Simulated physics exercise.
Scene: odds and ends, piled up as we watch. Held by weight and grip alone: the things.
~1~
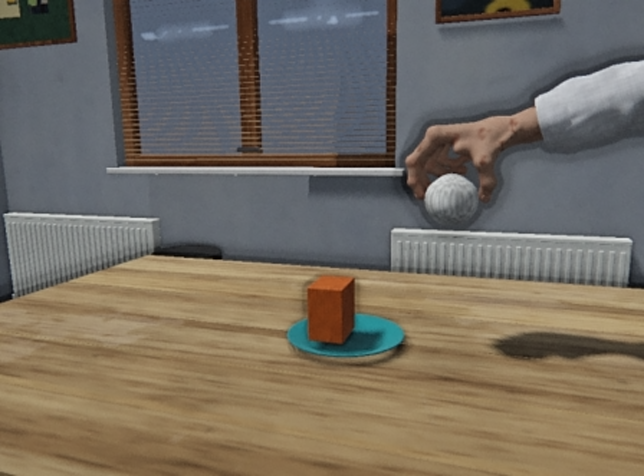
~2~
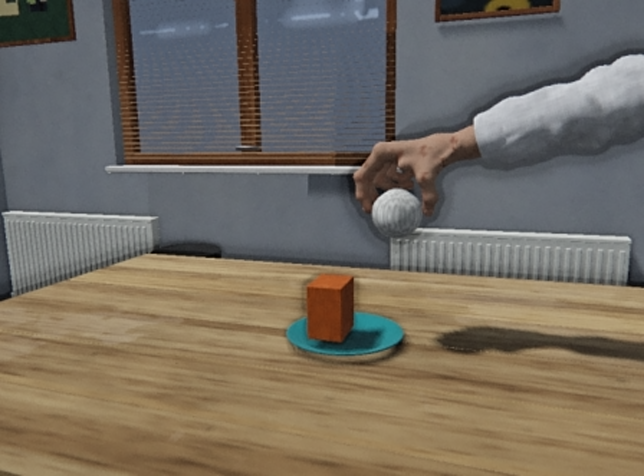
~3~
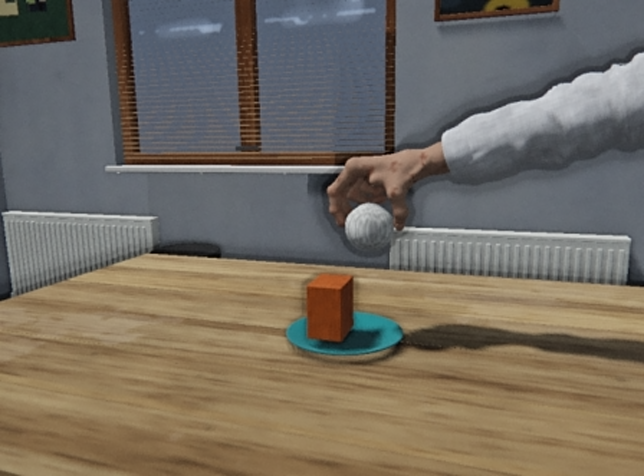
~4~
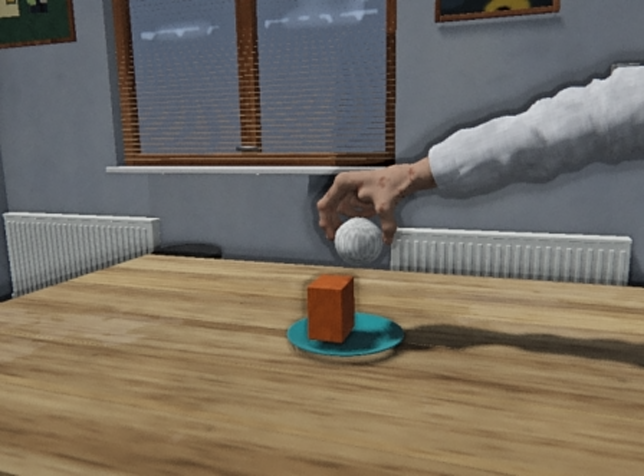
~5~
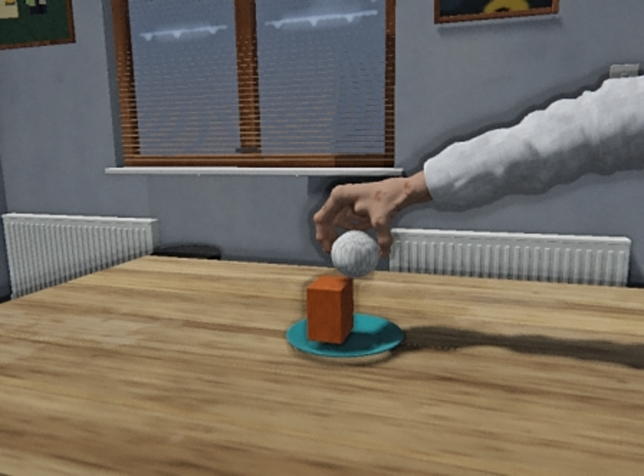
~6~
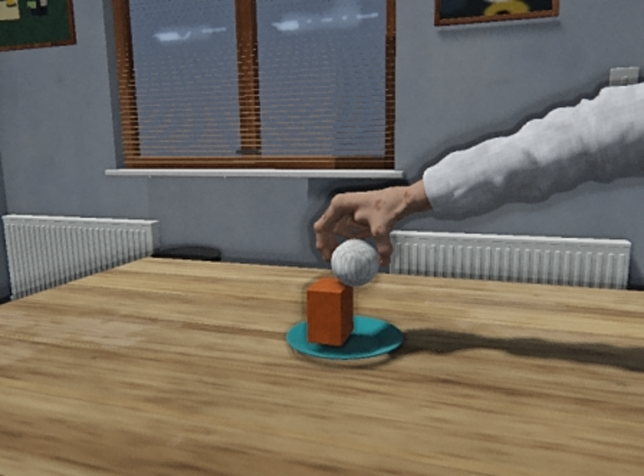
A white onion, gripped by a hand in a white sleeve, moves left and downward over a wooden table toward an orange block on a turquoise plate. It descends more slowly above the block, then is set down on the block's top, with the fingers still holding it.
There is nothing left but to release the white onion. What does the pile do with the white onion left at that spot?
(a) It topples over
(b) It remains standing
It topples over (a).
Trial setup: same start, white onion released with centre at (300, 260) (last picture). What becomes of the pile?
After that, the pile falls over.
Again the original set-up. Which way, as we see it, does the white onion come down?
Toward the right-hand side.
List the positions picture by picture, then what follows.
In the first frame, coming down; white onion (451, 200); turquoise plate (346, 338).
In the second frame, coming down; white onion (397, 213); turquoise plate (345, 336).
In the third frame, coming down; white onion (369, 227); turquoise plate (345, 336).
In the fourth frame, coming down; white onion (359, 241); turquoise plate (345, 337).
In the fifth frame, coming down; white onion (355, 254); turquoise plate (345, 338).
In the sixth frame, set down, still held; white onion (355, 263); turquoise plate (345, 340).
Then, 0.30 s on from there, white onion now fallen.
Then, 0.40 s on from there, things are still on the move.
Then, 1.00 s on from there, nothing new.
Then, 2.30 s on from there, white onion resting near (394, 321).
In the end, fallen, white onion; the other 2 unmoved. At the end, from the last picture's camera, white onion near (394, 321). The pile loses its balance.
